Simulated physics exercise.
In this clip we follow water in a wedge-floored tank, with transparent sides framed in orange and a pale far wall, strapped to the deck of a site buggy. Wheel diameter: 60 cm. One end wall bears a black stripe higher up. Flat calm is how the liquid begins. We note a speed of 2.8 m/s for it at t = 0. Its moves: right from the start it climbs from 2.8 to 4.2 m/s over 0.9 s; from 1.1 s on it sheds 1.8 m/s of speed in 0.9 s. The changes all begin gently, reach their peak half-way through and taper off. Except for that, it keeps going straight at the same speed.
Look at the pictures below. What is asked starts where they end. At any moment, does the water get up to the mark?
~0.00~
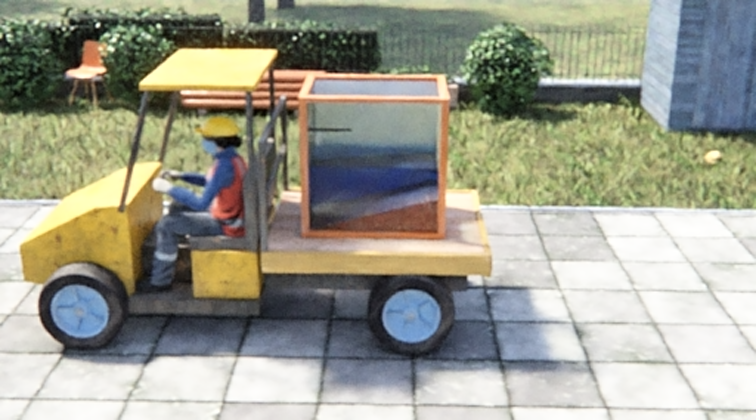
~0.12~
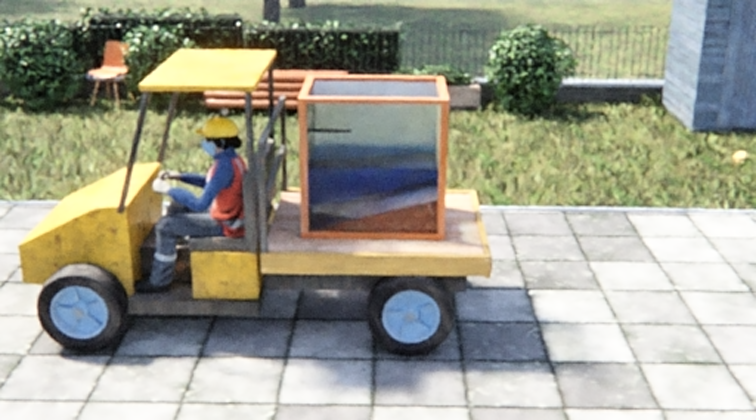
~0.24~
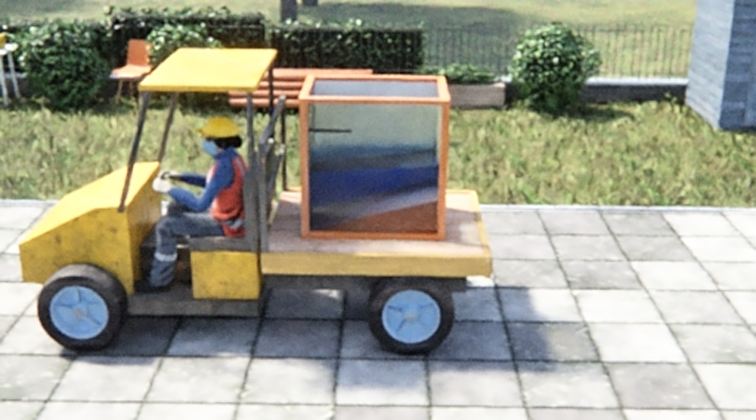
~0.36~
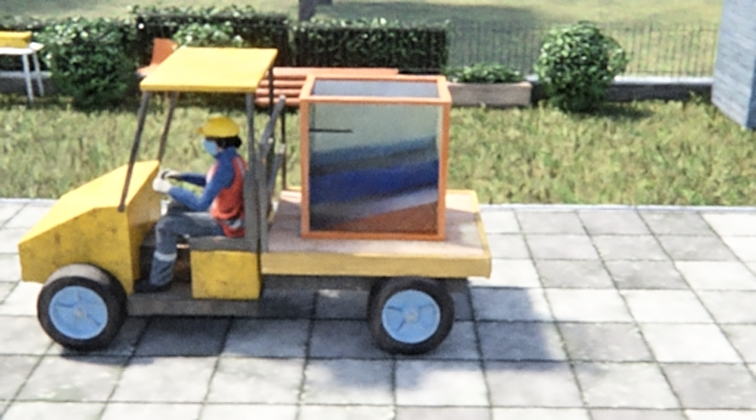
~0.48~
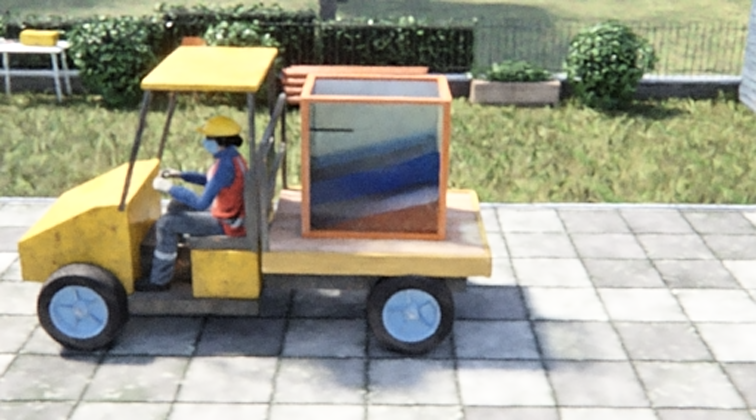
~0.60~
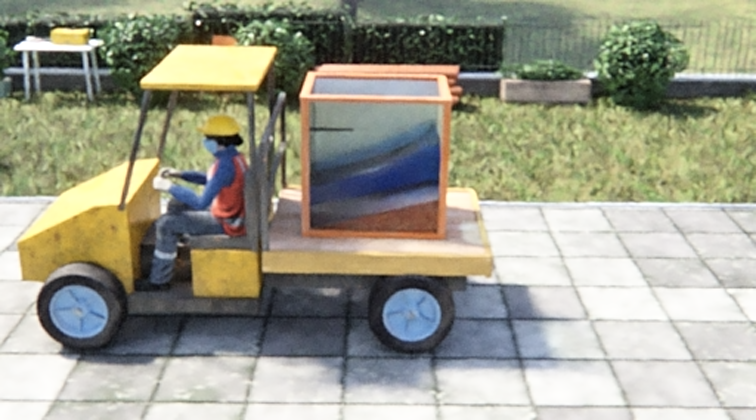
No.
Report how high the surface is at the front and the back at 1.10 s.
It reads roughly 52 cm up front and 44 cm at the back.
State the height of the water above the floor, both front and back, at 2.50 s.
Height at the front is 36 cm; height at the back is 52 cm.
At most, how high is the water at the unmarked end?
It reaches around 77 cm at most.
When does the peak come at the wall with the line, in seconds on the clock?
It peaks at roughly 1.4 s.
Then, 1.10 s in, front 52 cm, middle 46 cm, back 43 cm above the lowest part of the floor; no loss so far.
Then, 1.75 s in, front 57 cm, middle 53 cm, back 24 cm above the lowest part of the floor; no loss so far.
Then, 2.50 s in, front 35 cm, middle 46 cm, back 52 cm above the lowest part of the floor; no loss so far.
Then, 4.99 s in, the waves are smaller; the highest at the front wall was 70 cm, at 1.35 s, against a line at 73 cm.
